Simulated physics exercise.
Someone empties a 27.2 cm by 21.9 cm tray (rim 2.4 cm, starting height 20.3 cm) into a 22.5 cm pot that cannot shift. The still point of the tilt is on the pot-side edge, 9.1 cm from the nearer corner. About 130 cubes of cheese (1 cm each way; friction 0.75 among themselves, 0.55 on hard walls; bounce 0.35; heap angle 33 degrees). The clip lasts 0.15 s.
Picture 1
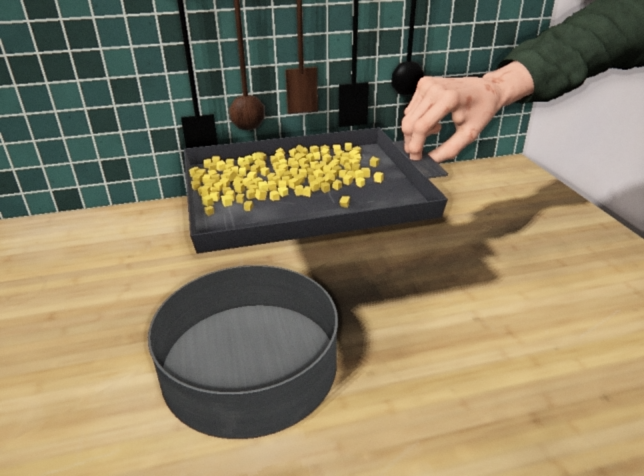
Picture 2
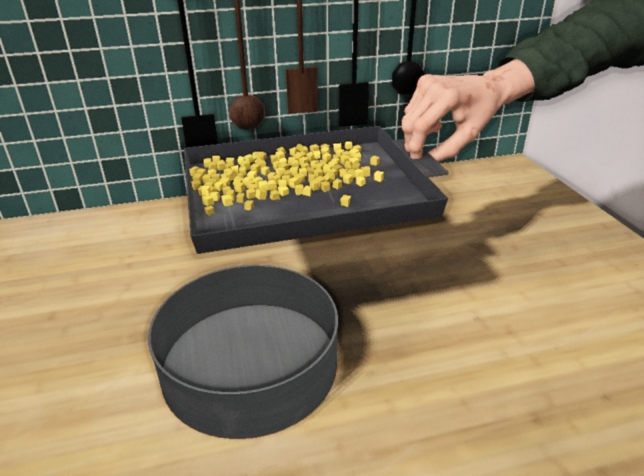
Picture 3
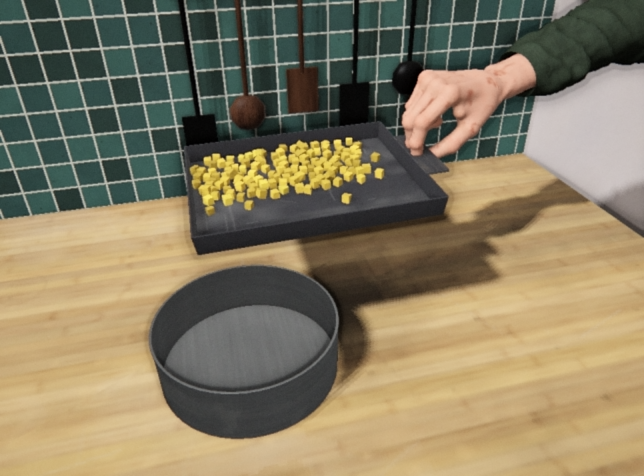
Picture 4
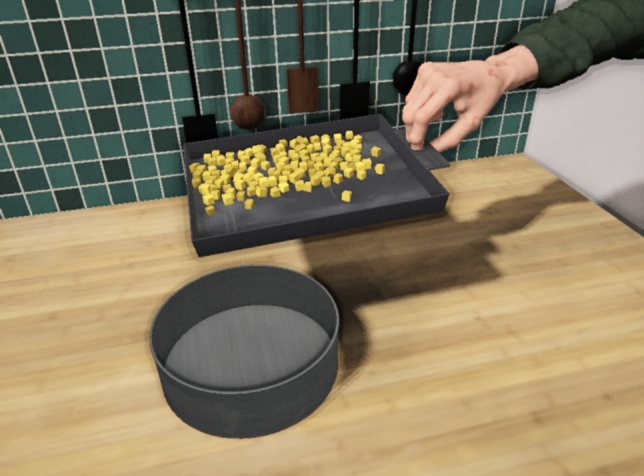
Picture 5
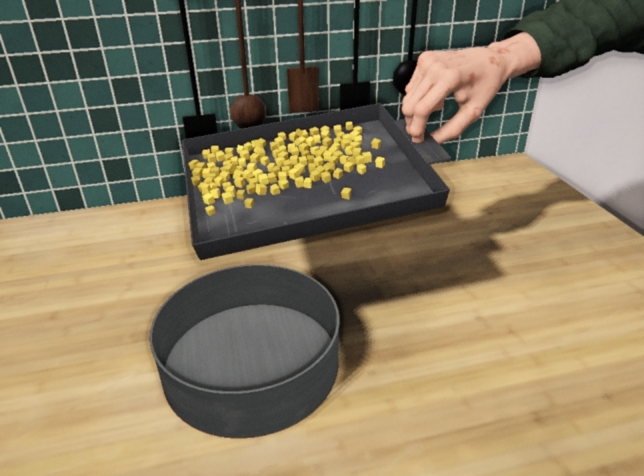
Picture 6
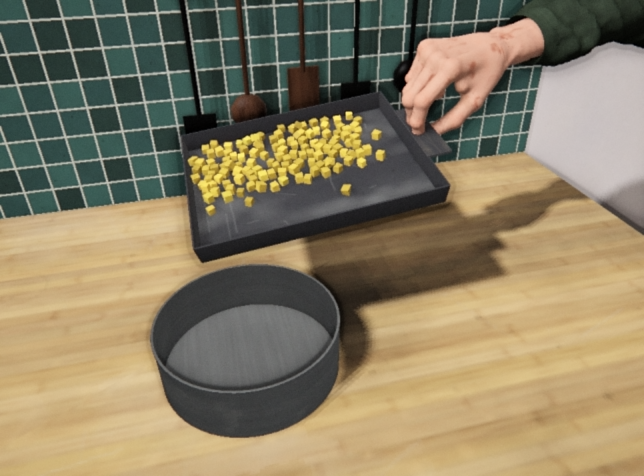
On a wooden counter before green wall tiles and hanging utensils, a hand in a dark green sleeve holds a dark tray of yellow cubes behind a round grey pot. The tray begins level, then the hand slowly raises its back edge, tilting it slightly toward the pot, while the cubes barely shift.
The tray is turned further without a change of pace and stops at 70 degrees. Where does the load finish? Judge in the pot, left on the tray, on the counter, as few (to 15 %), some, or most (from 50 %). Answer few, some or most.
Pot most, tray some, counter few.
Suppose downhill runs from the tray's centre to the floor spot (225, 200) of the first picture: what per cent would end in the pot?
About 5 per cent.
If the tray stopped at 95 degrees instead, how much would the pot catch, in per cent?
It would be near 85 per cent.
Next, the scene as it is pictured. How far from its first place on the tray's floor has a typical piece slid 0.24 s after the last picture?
About 0 cm.
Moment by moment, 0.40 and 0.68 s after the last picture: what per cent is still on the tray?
About 100, 45.
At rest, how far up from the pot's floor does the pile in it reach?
About 2.0 cm.
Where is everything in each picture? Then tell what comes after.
In the first frame, tray tilt 0 degrees, front corners at (194, 233) and (444, 198); middle of the pieces at (281, 173); pot at (244, 320).
In the second frame, tray tilt 0 degrees, front corners at (194, 234) and (444, 197); middle of the pieces at (281, 172).
In the third frame, tray tilt 2 degrees, front corners at (194, 236) and (445, 196); middle of the pieces at (281, 170).
In the fourth frame, tray tilt 4 degrees, front corners at (195, 239) and (445, 193), lowest corner left front; middle of the pieces at (281, 167).
In the fifth frame, tray tilt 8 degrees, front corners at (195, 242) and (446, 189), lowest corner left front; middle of the pieces at (281, 162).
In the sixth frame, tray tilt 12 degrees, front corners at (196, 246) and (446, 184), lowest corner left front; middle of the pieces at (280, 157); pot at (247, 319).
Then, 0.24 s after the last picture, tilt 41 degrees; the tray holds 100 %, the pot 0 %.
Then, 0.40 s after the last picture, tilt 61 degrees; the tray holds 100 %, the pot 0 %.
Then, 0.68 s after the last picture, tilt 70 degrees; the tray holds 45 %, the pot 45 %.
In the end, pot 60 %, tray 35 %, counter 5 %.
